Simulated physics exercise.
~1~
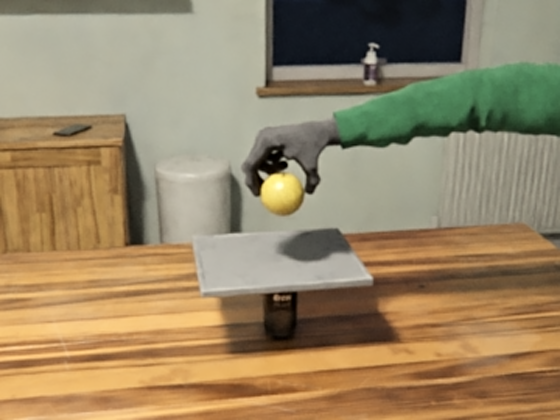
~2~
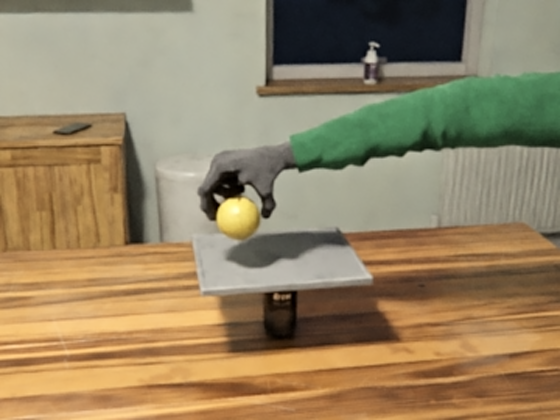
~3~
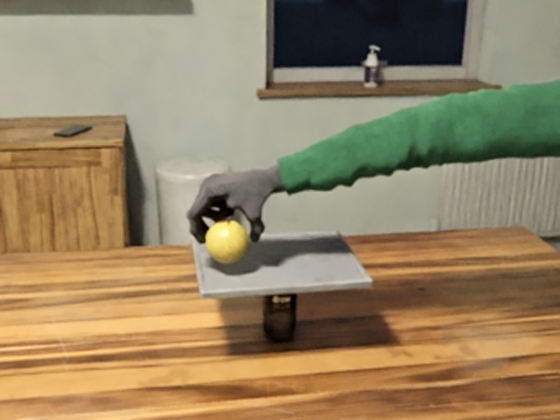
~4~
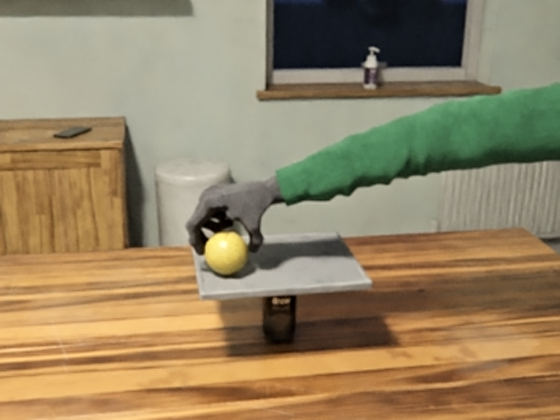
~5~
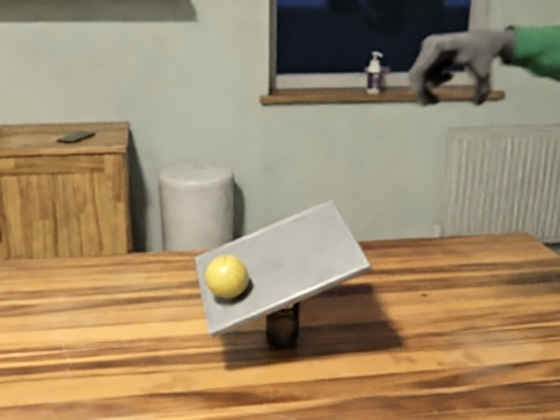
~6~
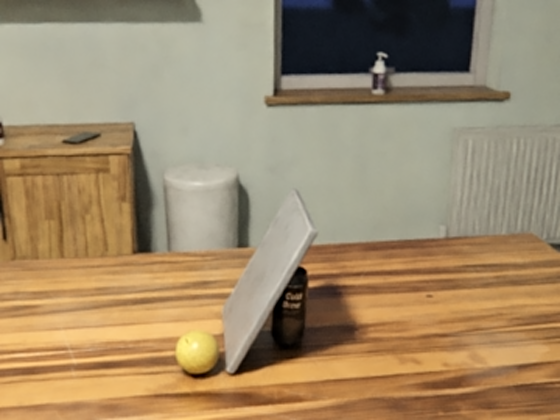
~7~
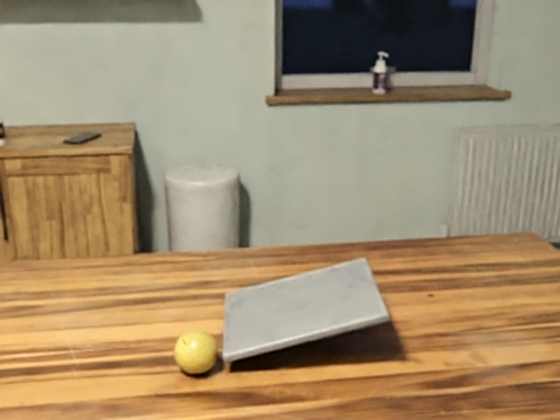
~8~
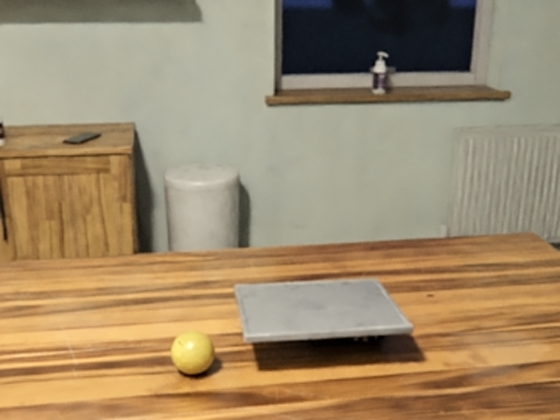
A yellow apple was lowered by a gloved hand onto the left side of a grey lid balanced on a black can, and once released, the lid tipped left, the apple dropped to the table, and the can and lid toppled too.
